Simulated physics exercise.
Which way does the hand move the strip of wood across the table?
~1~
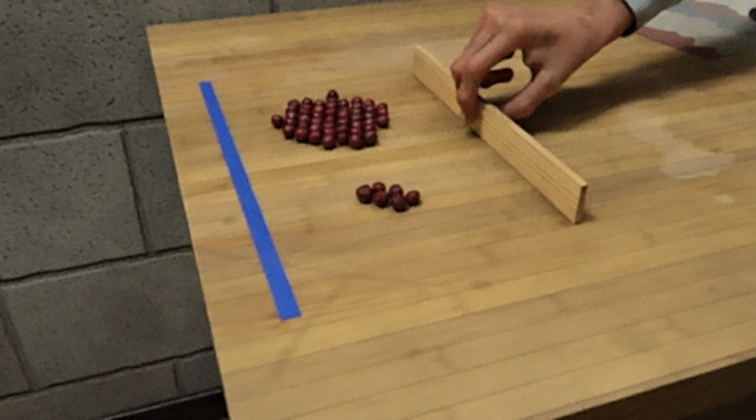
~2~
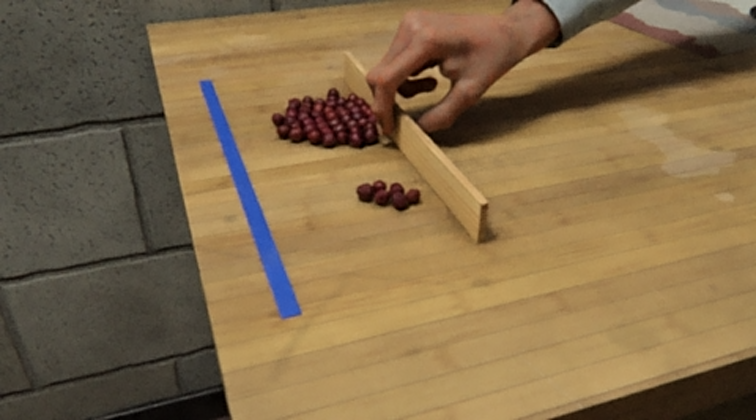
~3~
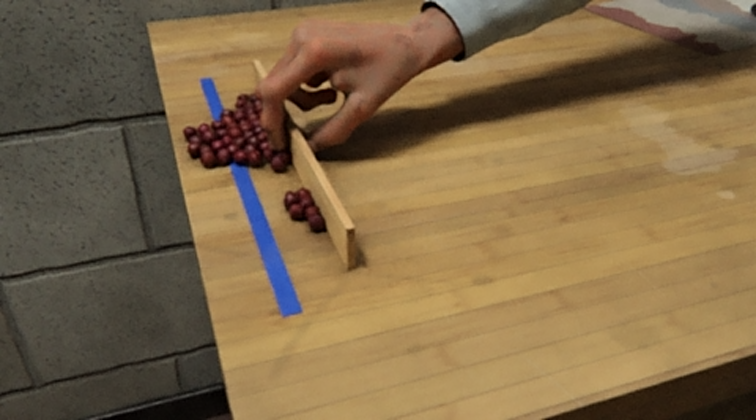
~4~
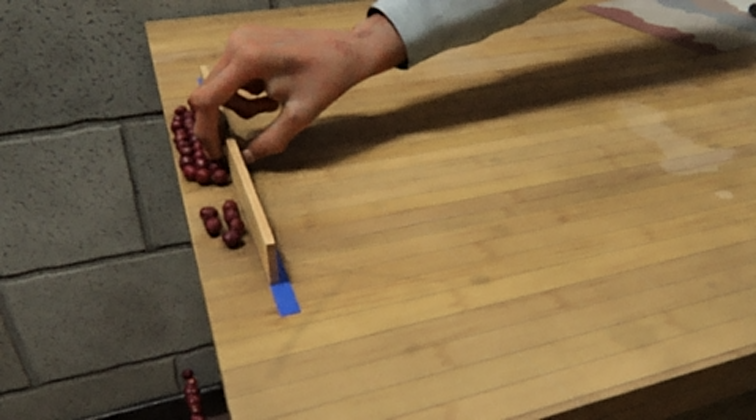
The hand slides the strip of wood to the left, toward the blue tape.
